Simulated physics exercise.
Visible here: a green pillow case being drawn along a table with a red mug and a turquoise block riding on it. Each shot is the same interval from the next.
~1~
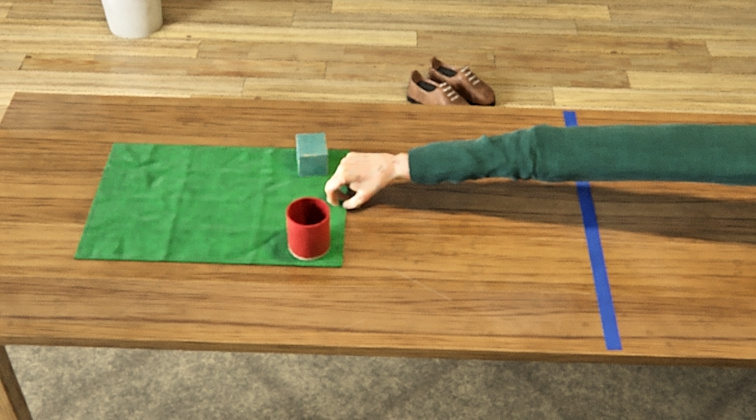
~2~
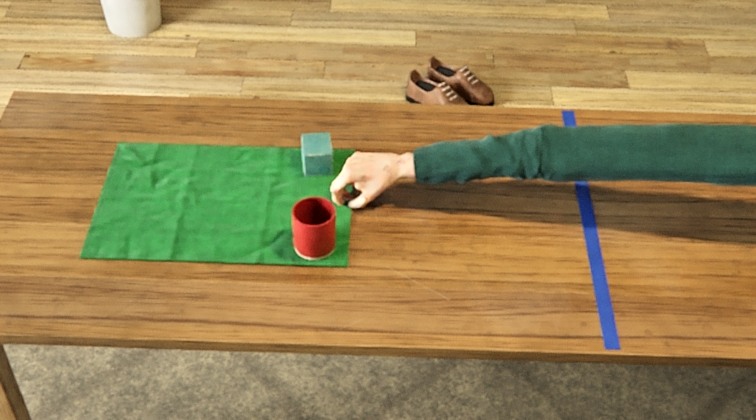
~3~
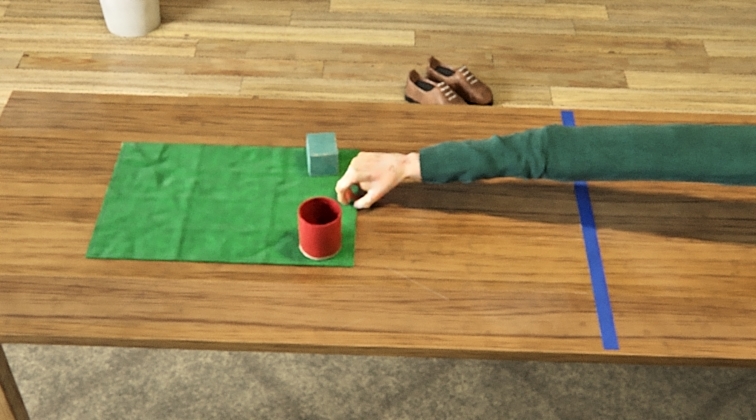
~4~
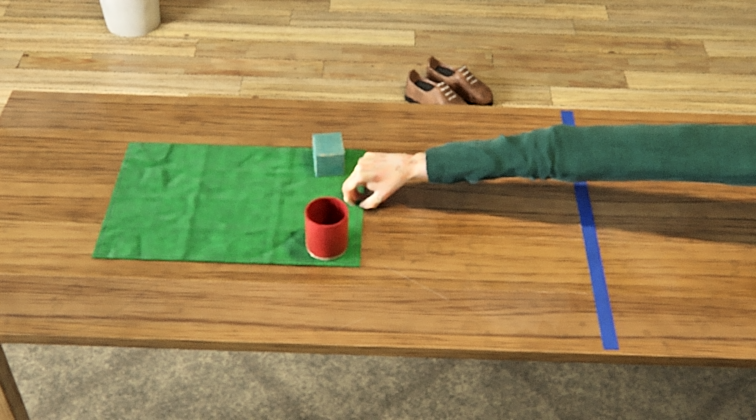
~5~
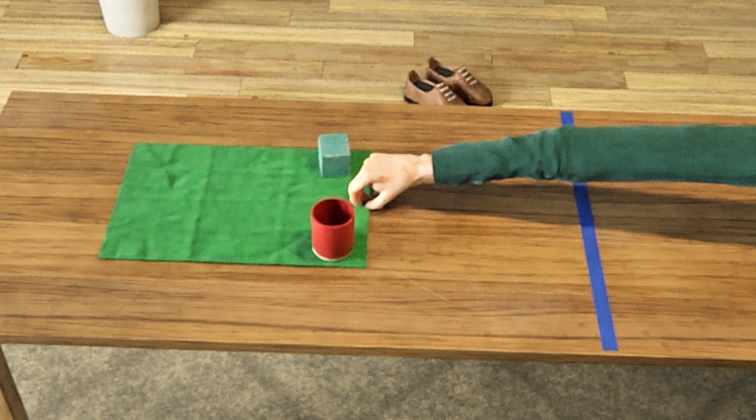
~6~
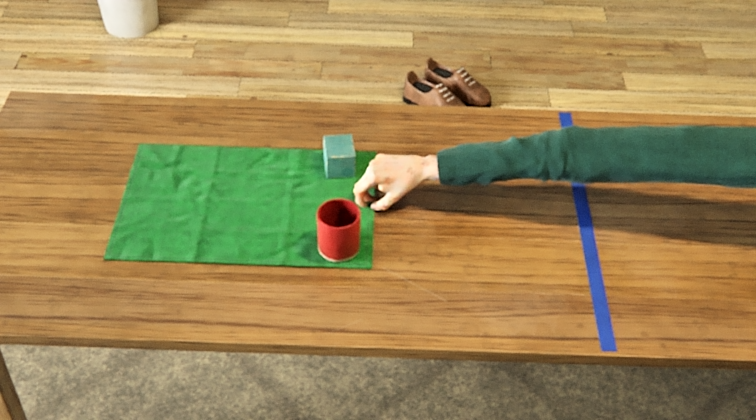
A green cloth slid slowly a short way to the right across the wooden table as a hand pulled its edge, carrying a red mug and a turquoise block along with it.
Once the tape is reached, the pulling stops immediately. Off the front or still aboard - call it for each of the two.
Red mug: Still aboard, turquoise block: Still aboard.
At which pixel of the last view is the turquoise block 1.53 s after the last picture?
About (532, 163).
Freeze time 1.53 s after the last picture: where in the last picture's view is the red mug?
It is at roughly (551, 239).
Then, 1.53 s later than the last view, hem at the tape; red mug on the cloth near (551, 239); turquoise block on the cloth near (532, 163).
Then, 1.64 s later than the last view, hem at the tape; red mug on the cloth near (563, 239); turquoise block on the cloth near (543, 164).
Finally, hem at the tape; red mug on the cloth near (563, 239); turquoise block on the cloth near (543, 164). The red mug keeps its seat and the turquoise block stays on the cloth.
